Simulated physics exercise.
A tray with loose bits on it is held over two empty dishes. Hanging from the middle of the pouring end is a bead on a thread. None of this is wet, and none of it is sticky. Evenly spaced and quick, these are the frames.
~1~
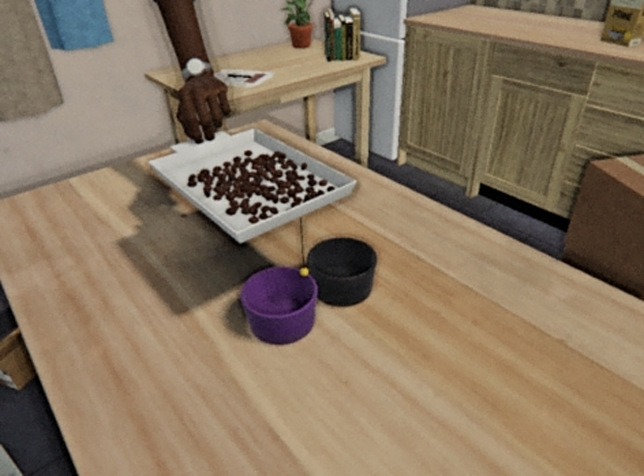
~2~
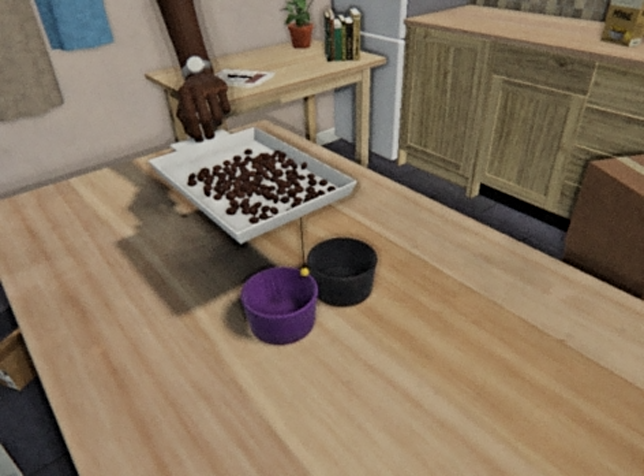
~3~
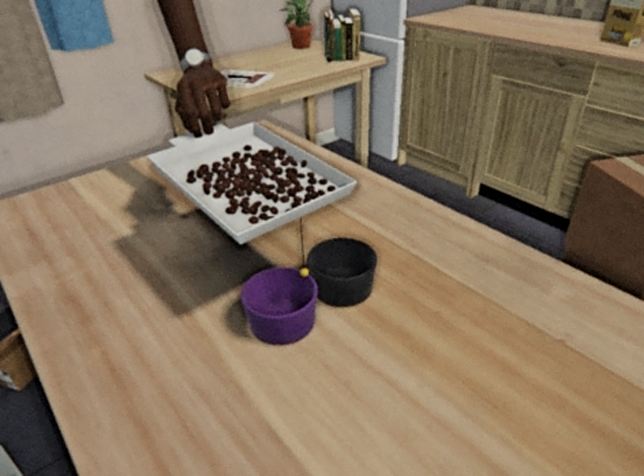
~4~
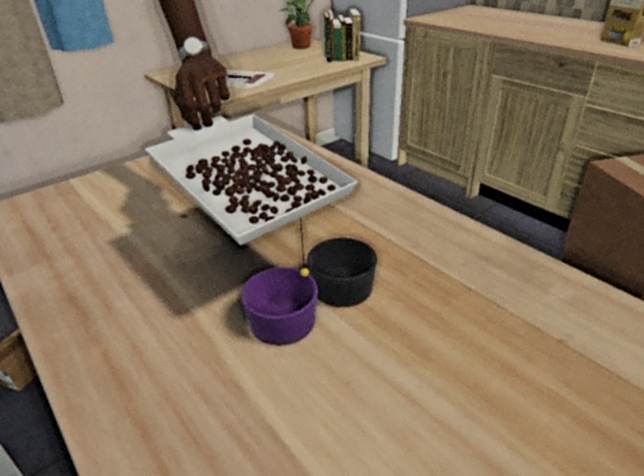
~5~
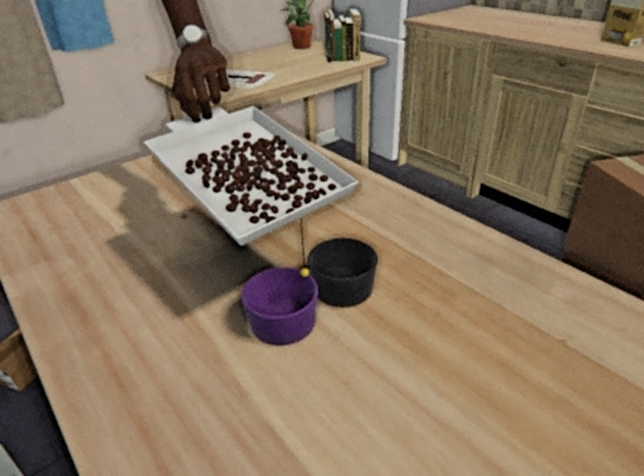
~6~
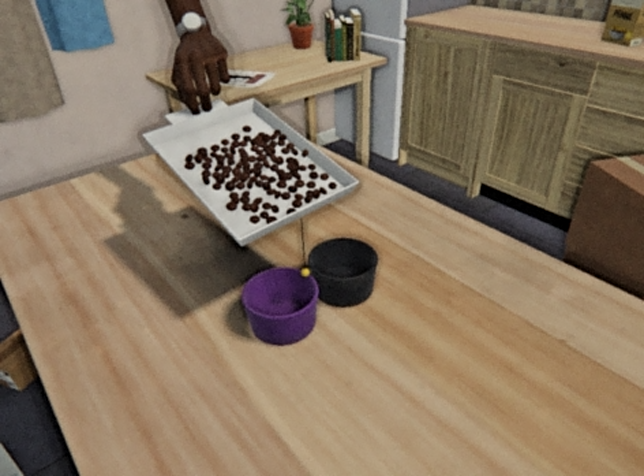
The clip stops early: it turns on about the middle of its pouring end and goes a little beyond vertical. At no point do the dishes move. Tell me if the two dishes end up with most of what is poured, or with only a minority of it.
Only a minority.
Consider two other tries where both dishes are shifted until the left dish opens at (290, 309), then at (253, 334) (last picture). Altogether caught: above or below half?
Past half, then past half.
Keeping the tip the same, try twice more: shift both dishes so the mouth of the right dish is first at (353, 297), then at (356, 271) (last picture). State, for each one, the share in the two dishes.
That makes 90 per cent, followed by 60 per cent.
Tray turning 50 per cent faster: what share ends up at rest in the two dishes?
Roughly 20 in a hundred.
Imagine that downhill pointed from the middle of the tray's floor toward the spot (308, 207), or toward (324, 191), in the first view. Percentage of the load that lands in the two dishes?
The first try gives close to 30 percent; the next gives 90 percent.
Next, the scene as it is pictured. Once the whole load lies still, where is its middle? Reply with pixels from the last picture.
Near (315, 352).
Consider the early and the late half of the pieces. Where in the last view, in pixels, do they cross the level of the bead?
First near (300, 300), later near (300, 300).
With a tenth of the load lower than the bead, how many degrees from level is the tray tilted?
Angle reached: About 80°.
Shortly afterwards, tray tipped steeply; the whole lot on the tray.
Next, tray tipped right over; near a quarter on the tray; a little in the left dish; near half outside both; near a quarter in the air.
Some moments later, tray tipped past a quarter turn; a little in the left dish; the bulk outside both.
In the end, tray tipped past a quarter turn; a little in the left dish; none at all in the right dish; the bulk outside both.
